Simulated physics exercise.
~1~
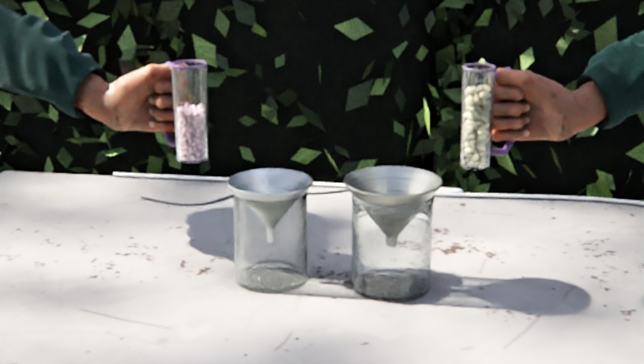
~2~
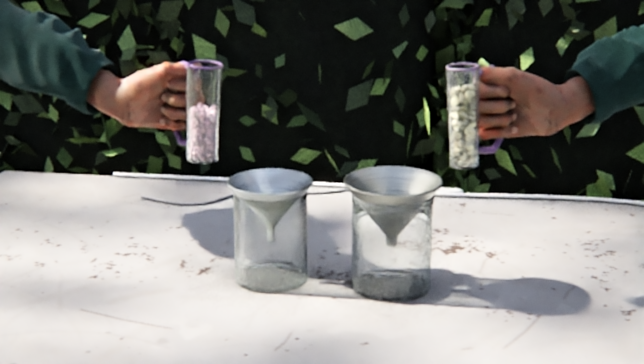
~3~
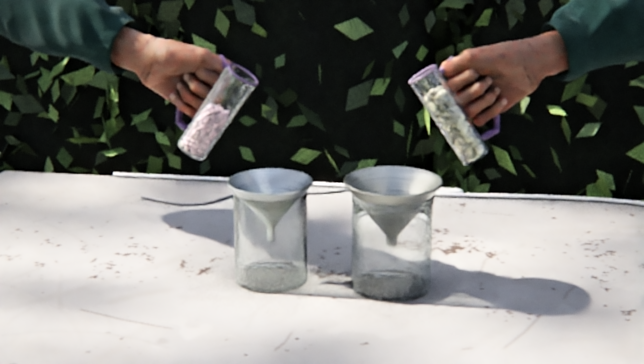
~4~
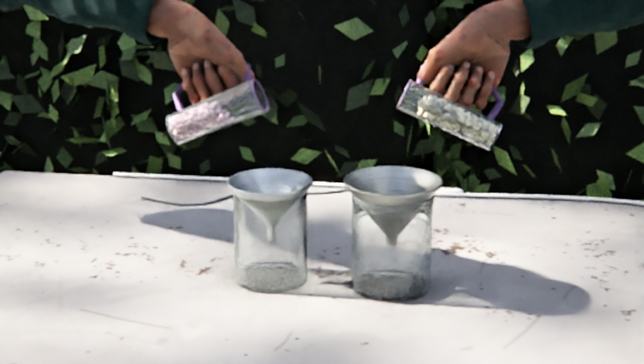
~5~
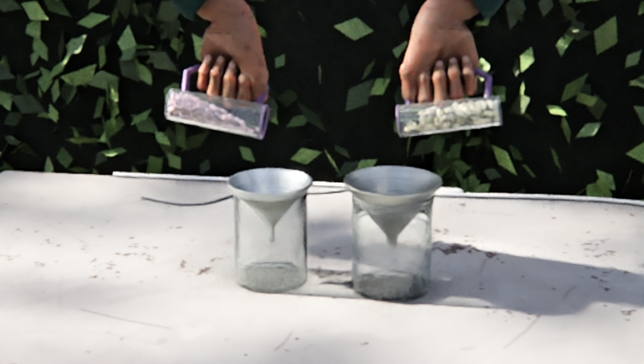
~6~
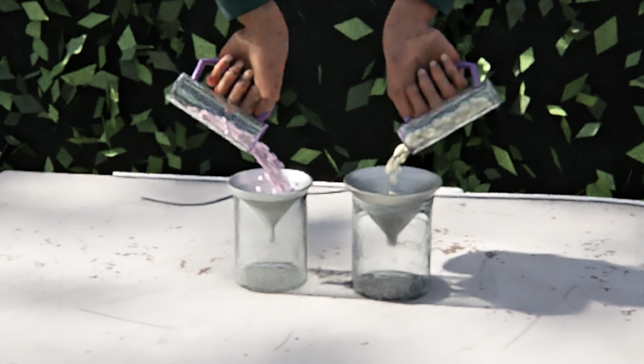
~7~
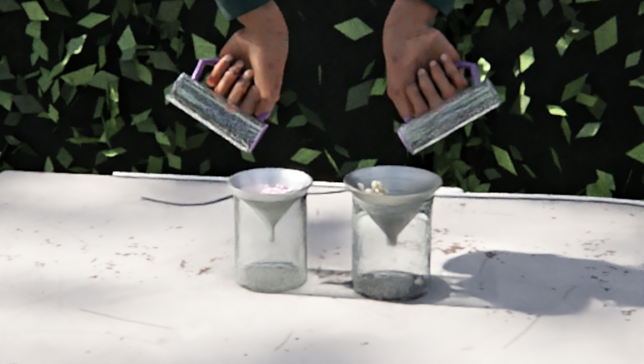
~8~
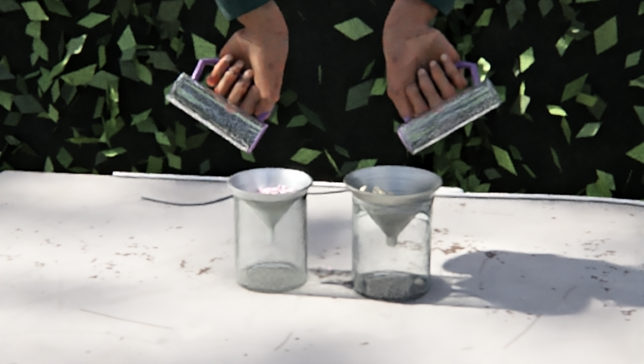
Two hands in dark green sleeves, one on each side, hold clear cups with purple handles above a pale, scuffed outdoor table, seen from the front against dark leafy netting. The left cup holds small pinkish bits and the right one cream-coloured bits, over two glass jars topped with grey funnels. The hands move inward and tip the cups onto their sides, then tilt them further until both loads pour into the funnels. The cups empty and stay tipped. At the end, both loads sit stuck in their funnels, with hardly anything reaching the jars.
